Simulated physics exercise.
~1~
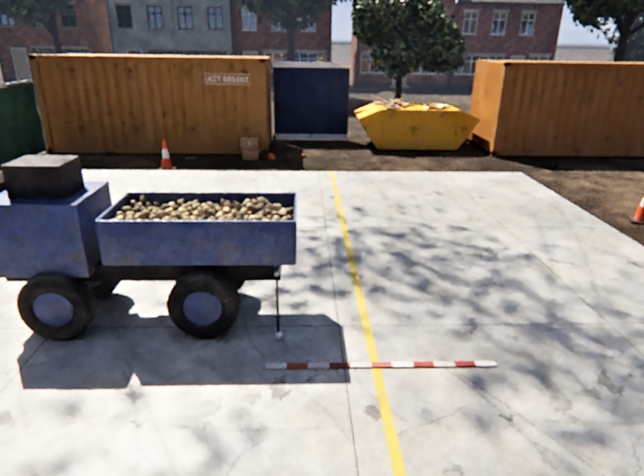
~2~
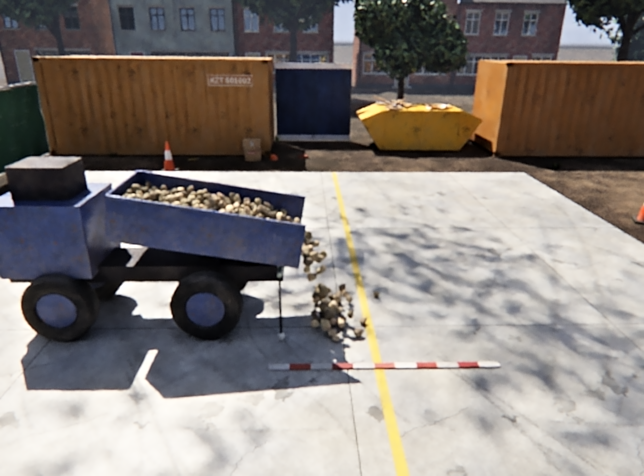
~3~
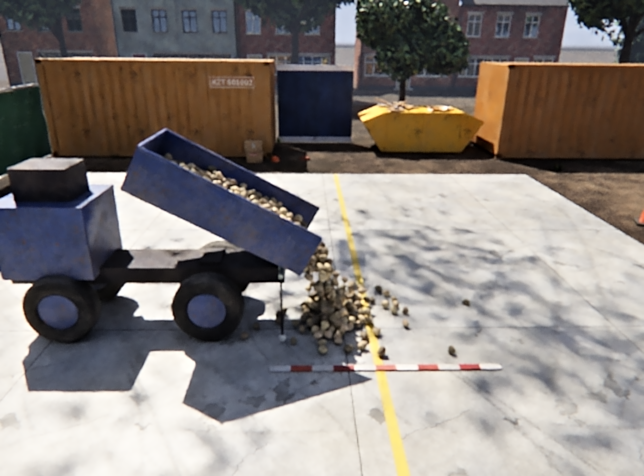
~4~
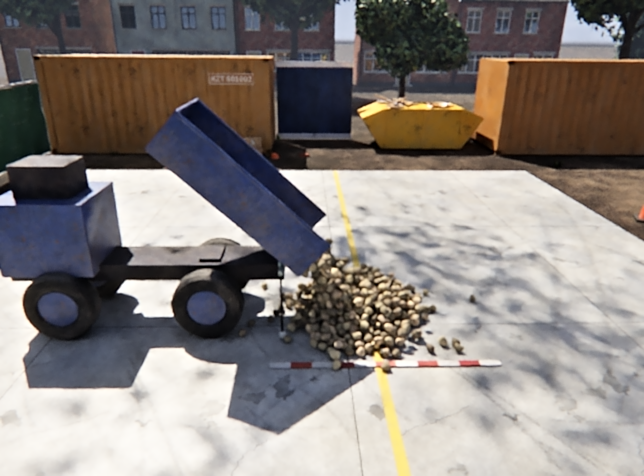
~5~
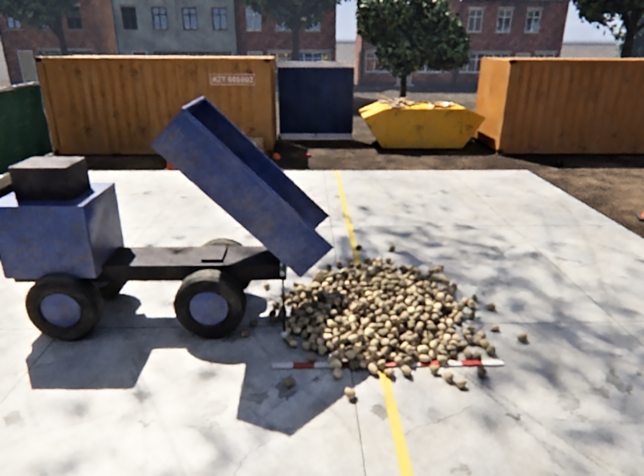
A blue truck's loaded bed tilted up steeply toward the right, and its small, pale stones slid out onto the concrete, building into a wide heap that spread across the yellow line and partly covered the red-and-white striped pole, leaving the bed raised.
